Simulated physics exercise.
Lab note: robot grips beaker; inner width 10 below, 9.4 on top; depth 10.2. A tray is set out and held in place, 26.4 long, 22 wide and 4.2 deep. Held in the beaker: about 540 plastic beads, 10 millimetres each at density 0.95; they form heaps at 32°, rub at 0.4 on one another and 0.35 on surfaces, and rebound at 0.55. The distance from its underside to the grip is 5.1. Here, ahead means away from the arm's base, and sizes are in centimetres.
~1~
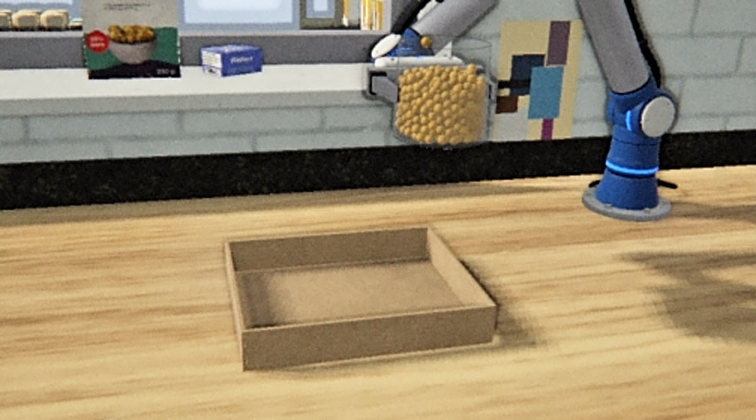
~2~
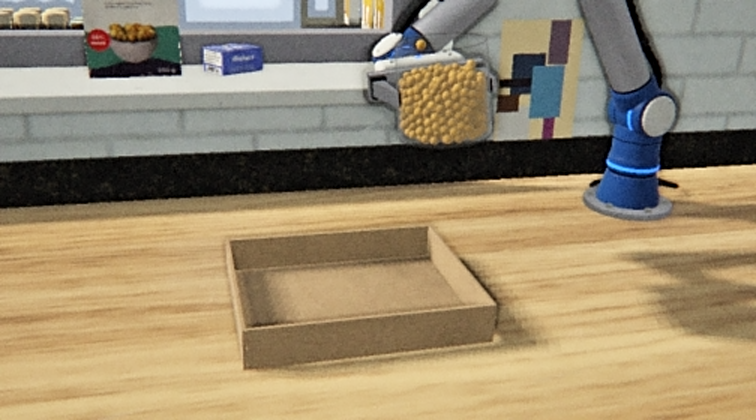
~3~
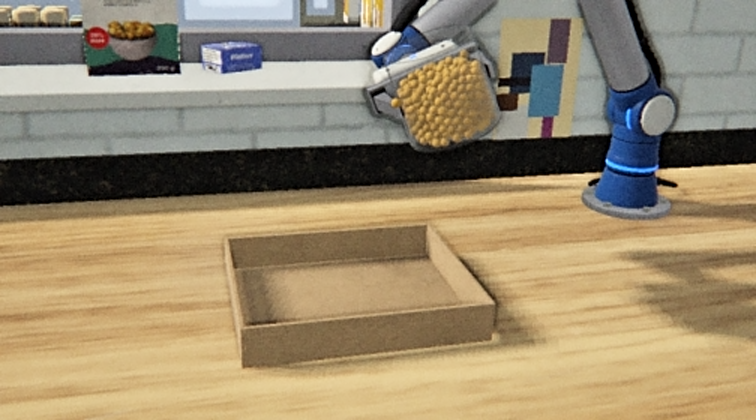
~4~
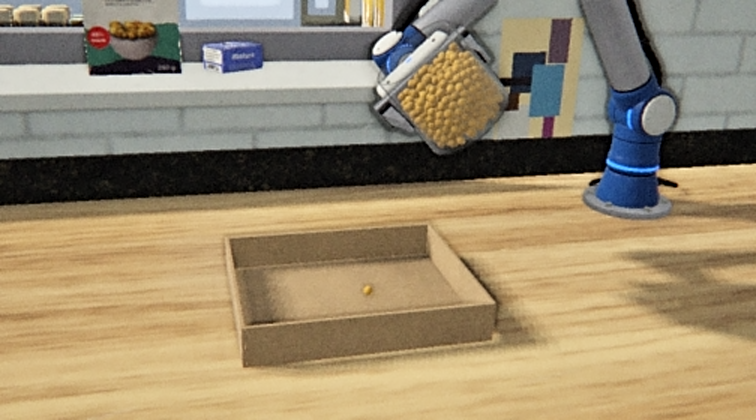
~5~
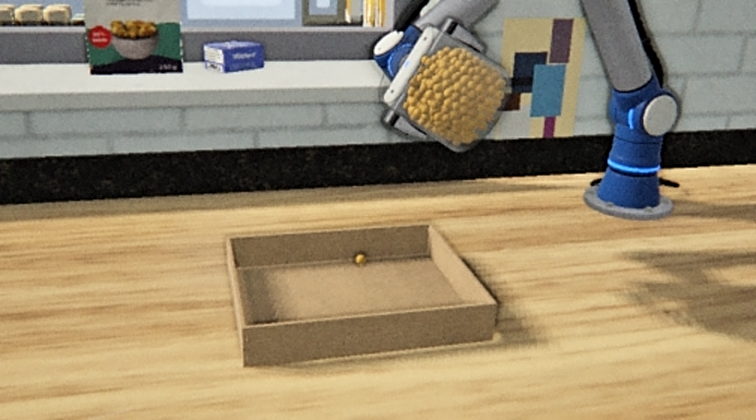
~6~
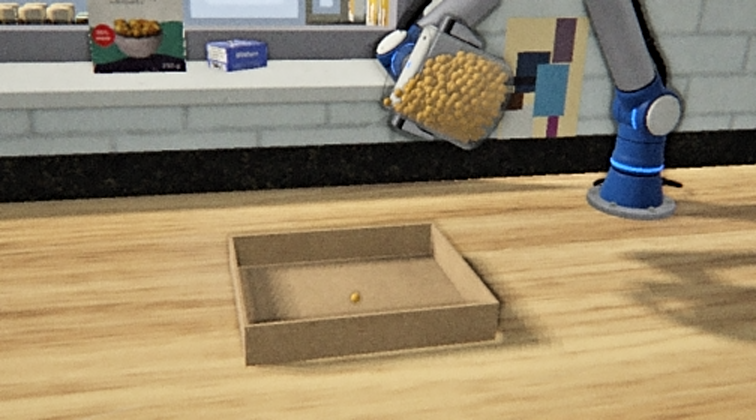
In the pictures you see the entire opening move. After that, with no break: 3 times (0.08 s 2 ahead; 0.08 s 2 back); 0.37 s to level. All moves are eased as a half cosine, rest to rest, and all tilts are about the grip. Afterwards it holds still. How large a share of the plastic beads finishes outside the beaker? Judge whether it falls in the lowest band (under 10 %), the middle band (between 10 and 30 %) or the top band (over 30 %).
It falls in the middle band.
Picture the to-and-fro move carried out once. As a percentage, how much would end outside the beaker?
Roughly 5 in a hundred.
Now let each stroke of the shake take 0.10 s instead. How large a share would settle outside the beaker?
That gives about 10 percent.
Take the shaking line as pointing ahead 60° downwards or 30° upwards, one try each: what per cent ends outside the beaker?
Estimates, in order: 0 % then 25 %.
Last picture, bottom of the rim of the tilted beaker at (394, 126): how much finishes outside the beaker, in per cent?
It comes out near 55 percent.
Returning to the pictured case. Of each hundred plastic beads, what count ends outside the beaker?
About 20 %.
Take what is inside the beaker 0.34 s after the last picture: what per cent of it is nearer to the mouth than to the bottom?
Something near 40 per cent is there.
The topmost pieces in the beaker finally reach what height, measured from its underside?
Height at rest: About 8.5 centimetres.
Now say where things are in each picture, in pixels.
The first picture shows beaker middle at (442, 91), level; upper third of the load around (443, 85), from x 400 to 480, top at y 40; 544 in the beaker.
The second picture shows beaker middle at (443, 90), tilted 6° forward; upper third of the load around (446, 83), from x 405 to 485, top at y 45.
The third picture shows beaker middle at (442, 89), tilted 22° forward; upper third of the load around (451, 81), from x 395 to 490, top at y 55; 543 in the beaker, 1 in flight or on a rim.
The fourth picture shows beaker middle at (443, 88), tilted 43° forward; upper third of the load around (456, 78), from x 370 to 500, top at y 45; 543 in the beaker, 1 in the tray.
The fifth picture shows beaker middle at (444, 88), tilted 59° forward; upper third of the load around (459, 74), from x 360 to 500, top at y 50; 543 in the beaker, 1 in the tray.
The sixth picture shows beaker middle at (447, 88), tilted 65° forward; upper third of the load around (463, 75), from x 355 to 505, top at y 55; 543 in the beaker, 1 in the tray.
Then, 0.34 s later, tilted 65° forward, highest piece 27 above the table; 495 in the beaker, 15 in the tray, 34 in flight or on a rim.
Then, 0.68 s later, tilted 28° forward, highest piece 29 above the table; 444 in the beaker, 92 in the tray, 3 on the table or floor, 5 in flight or on a rim.
Then, 1.05 s later, level, highest piece 29 above the table; 444 in the beaker, 95 in the tray, 4 on the table or floor, 1 in flight or on a rim.
Then, 2.10 s later, level, highest piece 29 above the table; 444 in the beaker, 96 in the tray, 4 on the table or floor.
At rest, 444 in the beaker, 96 in the tray, 4 on the table or floor. That is 18 % outside the beaker.
